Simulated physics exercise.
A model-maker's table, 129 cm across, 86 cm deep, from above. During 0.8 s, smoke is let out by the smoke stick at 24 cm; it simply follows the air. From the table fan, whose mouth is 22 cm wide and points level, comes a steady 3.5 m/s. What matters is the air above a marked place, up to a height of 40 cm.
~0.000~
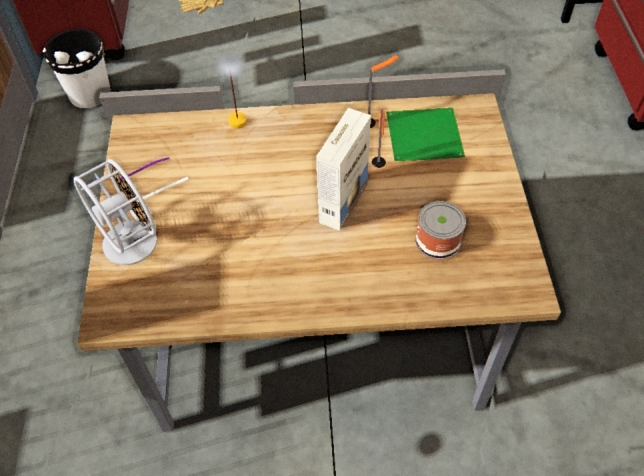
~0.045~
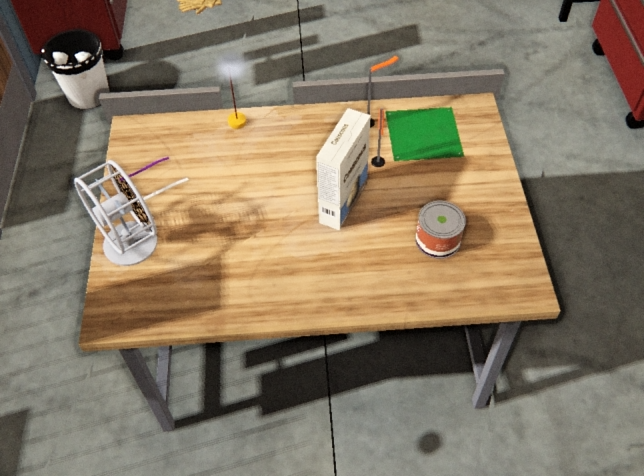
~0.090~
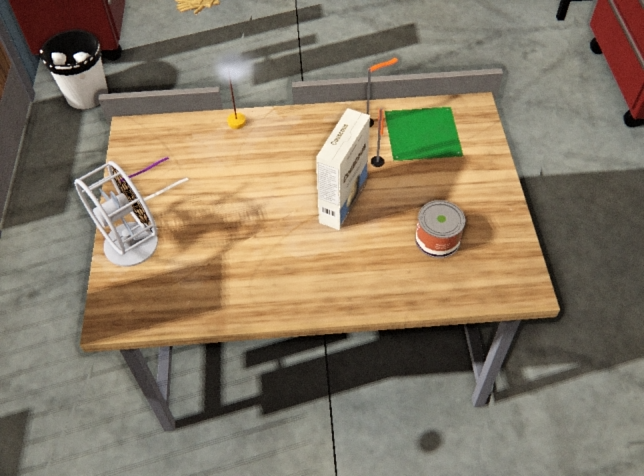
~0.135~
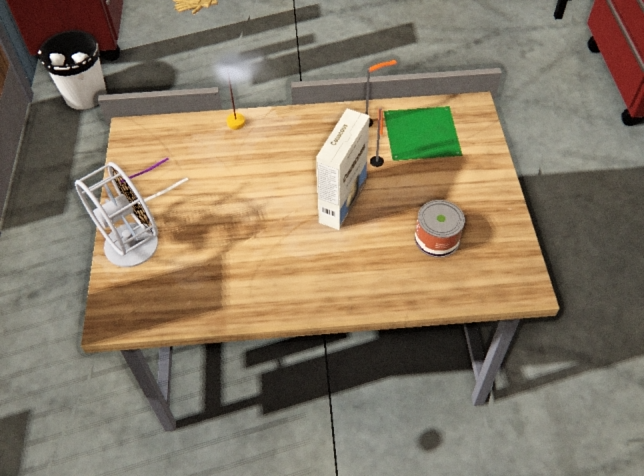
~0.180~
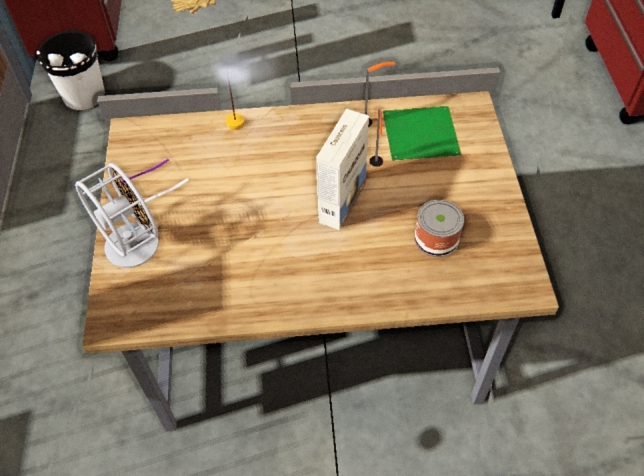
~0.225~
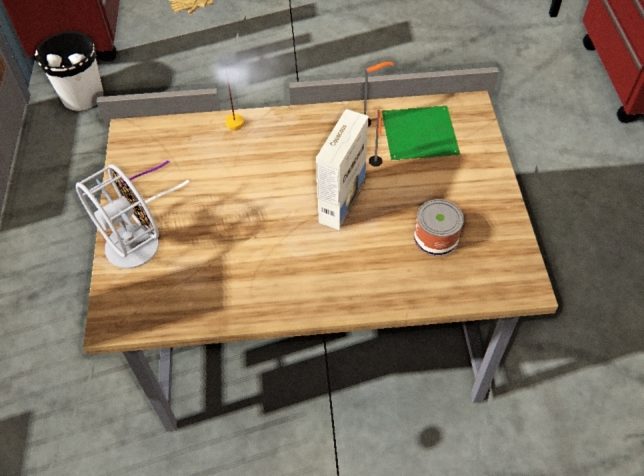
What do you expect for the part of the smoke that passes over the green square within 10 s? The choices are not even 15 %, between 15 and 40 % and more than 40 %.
Under 15 %.
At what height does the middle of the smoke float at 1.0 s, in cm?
Roughly 20 cm up.
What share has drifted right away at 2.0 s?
Some 90 in a hundred.
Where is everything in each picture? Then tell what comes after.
In the first frame, the smoke is thickest near (229, 66), the smoke stick stands at (231, 78) and the table fan is at (115, 207).
In the second frame, the smoke is thickest near (231, 65) and the green square is centred on (424, 134).
In the third frame, the smoke is thickest near (232, 67), a ribbon ends at (381, 134) and a ribbon ends at (396, 59).
In the fourth frame, the smoke is thickest near (233, 68) and reaches out to (258, 65), the top of a tin is at (441, 218) and the top of a carton is at (344, 136).
In the fifth frame, the smoke is thickest near (235, 69) and reaches out to (267, 66).
In the sixth frame, the smoke is thickest near (235, 69) and reaches out to (280, 62), a ribbon ends at (379, 133) and a ribbon ends at (393, 64).
By 1.0 s, 31 % is gone from the area; 0 % has passed over the green square, and the middle of the rest is near (289, 50).
By 2.0 s, 92 % is gone from the area; 0 % has passed over the green square.
By 4.0 s, 100 % is gone from the area; 0 % has passed over the green square.
By 10.0 s, 100 % is gone from the area; 0 % has passed over the green square.
